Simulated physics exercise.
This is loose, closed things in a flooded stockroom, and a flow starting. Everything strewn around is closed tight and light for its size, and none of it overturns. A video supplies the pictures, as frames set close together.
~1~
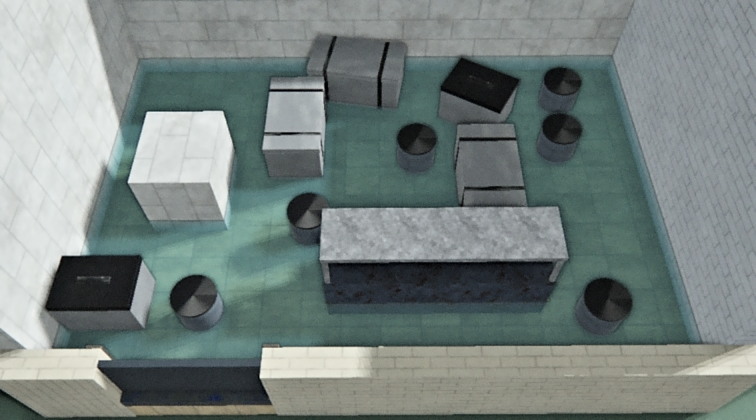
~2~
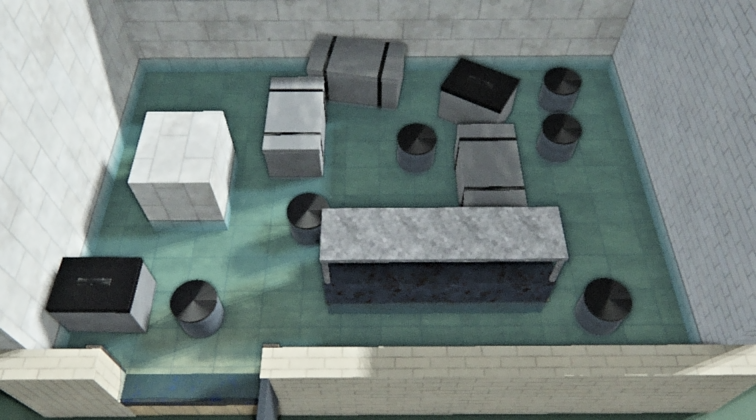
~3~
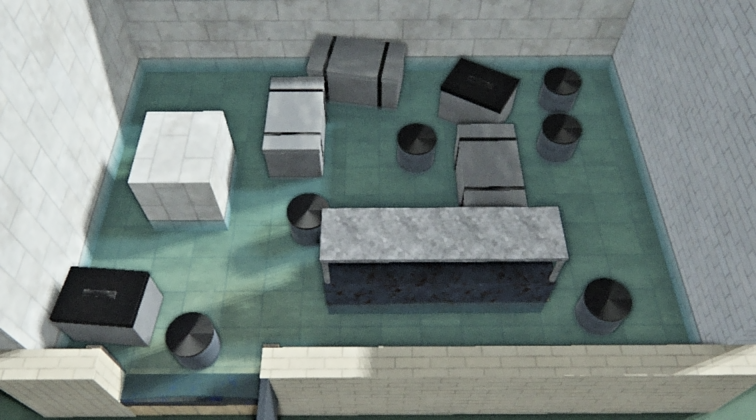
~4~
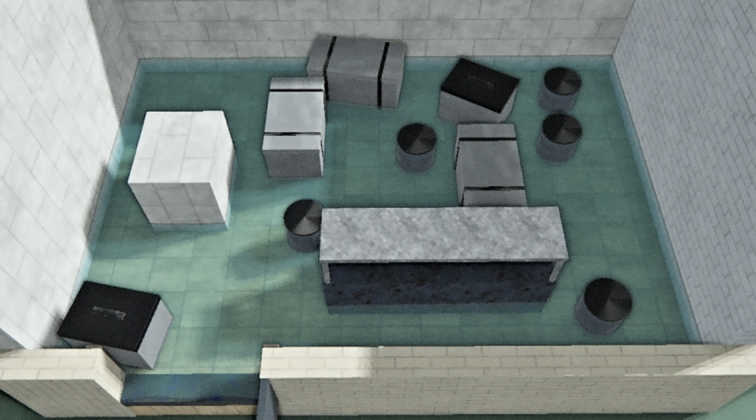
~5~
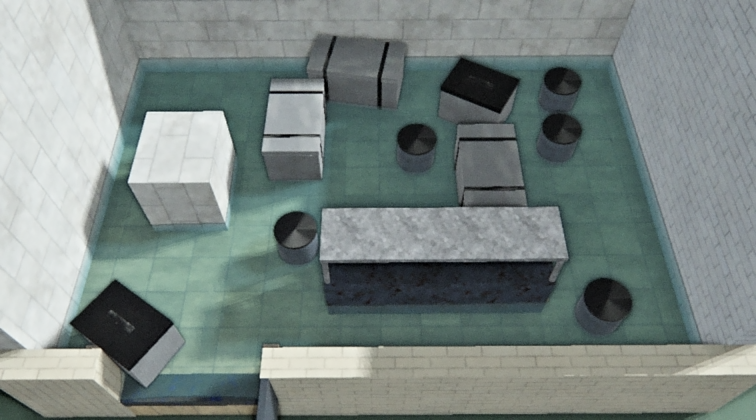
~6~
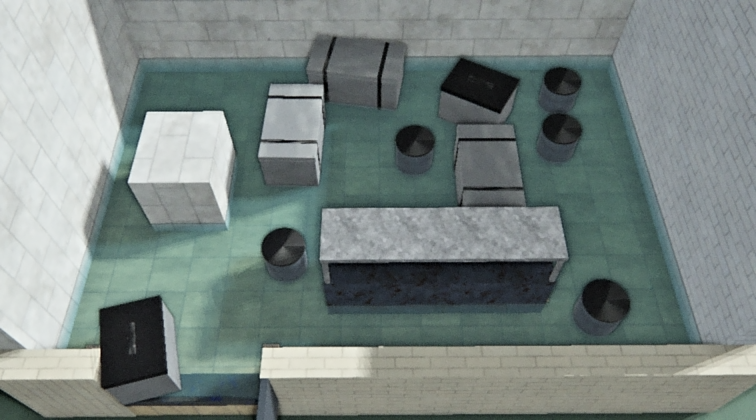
The video shows closed boxes and round containers in a flooded, walled room as a lower-left gateway opens; a nearby round container drifts out of sight, a black-topped box turns toward the gap, and another container shifts slightly down-left.
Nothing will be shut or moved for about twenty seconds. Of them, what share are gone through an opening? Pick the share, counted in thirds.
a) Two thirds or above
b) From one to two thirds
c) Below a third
Option b: From one to two thirds.
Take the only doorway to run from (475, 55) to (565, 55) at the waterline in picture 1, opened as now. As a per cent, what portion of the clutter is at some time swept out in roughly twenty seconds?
Share: Near 50 %.
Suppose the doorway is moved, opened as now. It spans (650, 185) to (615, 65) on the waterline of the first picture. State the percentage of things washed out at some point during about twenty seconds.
Near 80 percent.
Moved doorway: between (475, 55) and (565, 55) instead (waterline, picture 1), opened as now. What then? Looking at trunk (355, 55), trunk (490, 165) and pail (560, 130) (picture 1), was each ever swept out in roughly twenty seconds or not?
Lost, lost and lost.
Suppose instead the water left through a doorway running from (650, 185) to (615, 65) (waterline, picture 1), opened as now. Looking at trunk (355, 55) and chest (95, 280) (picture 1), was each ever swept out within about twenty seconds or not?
As listed: Carried outside, left behind.
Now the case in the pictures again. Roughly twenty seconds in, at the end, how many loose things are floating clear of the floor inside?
The tally stands at 5.
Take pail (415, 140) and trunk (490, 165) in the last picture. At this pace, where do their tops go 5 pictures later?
Roughly (383, 157) and (465, 173).
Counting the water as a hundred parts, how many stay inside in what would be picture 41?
That comes to roughly 50 parts in a hundred.
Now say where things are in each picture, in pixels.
The first frame shows a chest at (94, 281) floats; a pail at (308, 210), afloat; 0 of 11 have shifted.
The second frame shows a chest at (94, 282) floats; a pail at (308, 210), afloat; 0 of 11 have shifted.
The third frame shows a chest at (100, 295) floats, close to its start; a pail at (308, 210) floats; 2 of 11 have shifted.
The fourth frame shows a chest at (109, 314), afloat, close to its start; a pail at (305, 217), afloat, close to its start; 3 of 11 have shifted.
The fifth frame shows a chest at (121, 322), afloat, a stride from its start; a pail at (295, 229), afloat, close to its start; 3 of 11 have shifted.
The sixth frame shows a chest at (132, 339) floats, a stride from its start; a pail at (283, 246) floats, a stride from its start; 4 of 11 have shifted.
A moment on, 3 of 11 are out; 8 afloat.
Next, 4 of 11 are out; 7 afloat.
Later, 6 of 11 are out; 5 afloat.
In the end, 6 of 11 are out; 5 afloat.
